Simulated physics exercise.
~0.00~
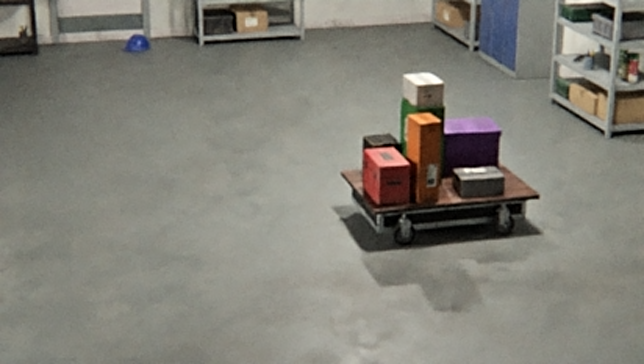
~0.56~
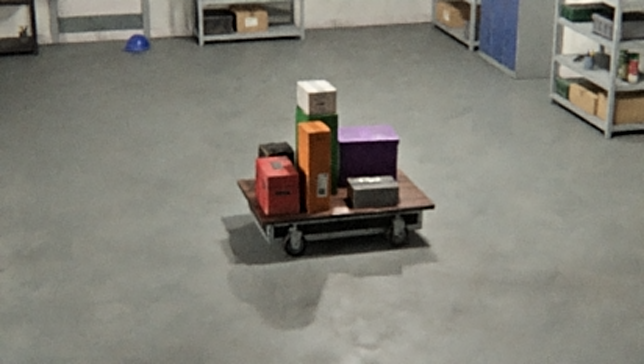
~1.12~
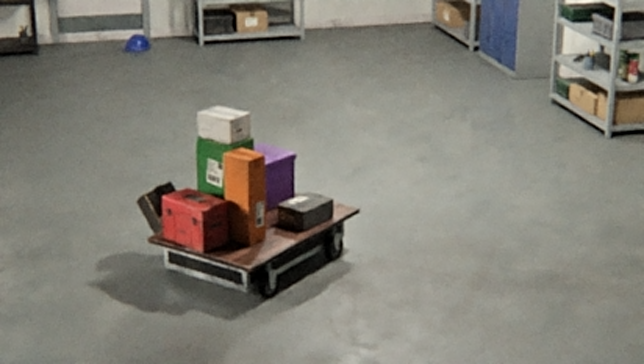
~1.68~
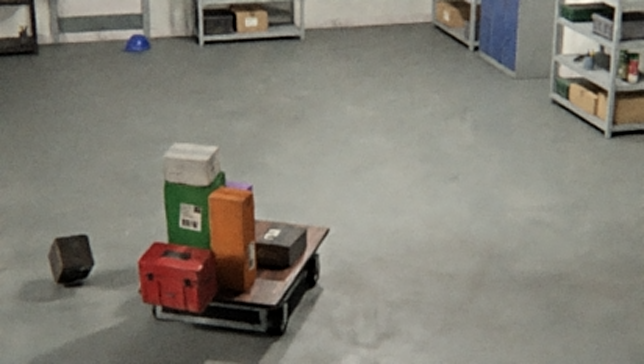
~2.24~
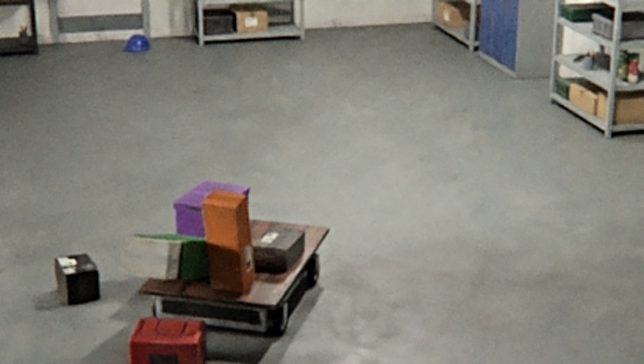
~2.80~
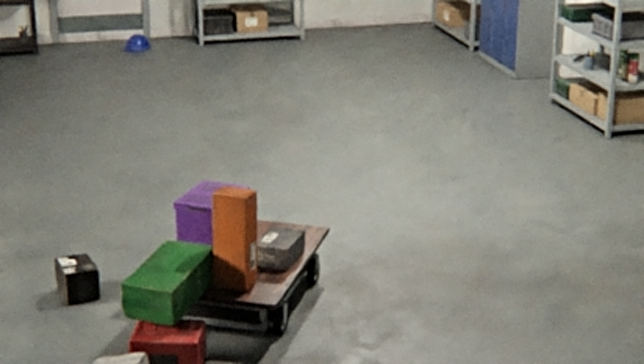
A flat cart loaded with colourful boxes rolls left and toward the viewer across a grey floor, turning as it goes and stopping; the black, red, white and green boxes fall off, while the purple, orange and grey ones stay on the deck.
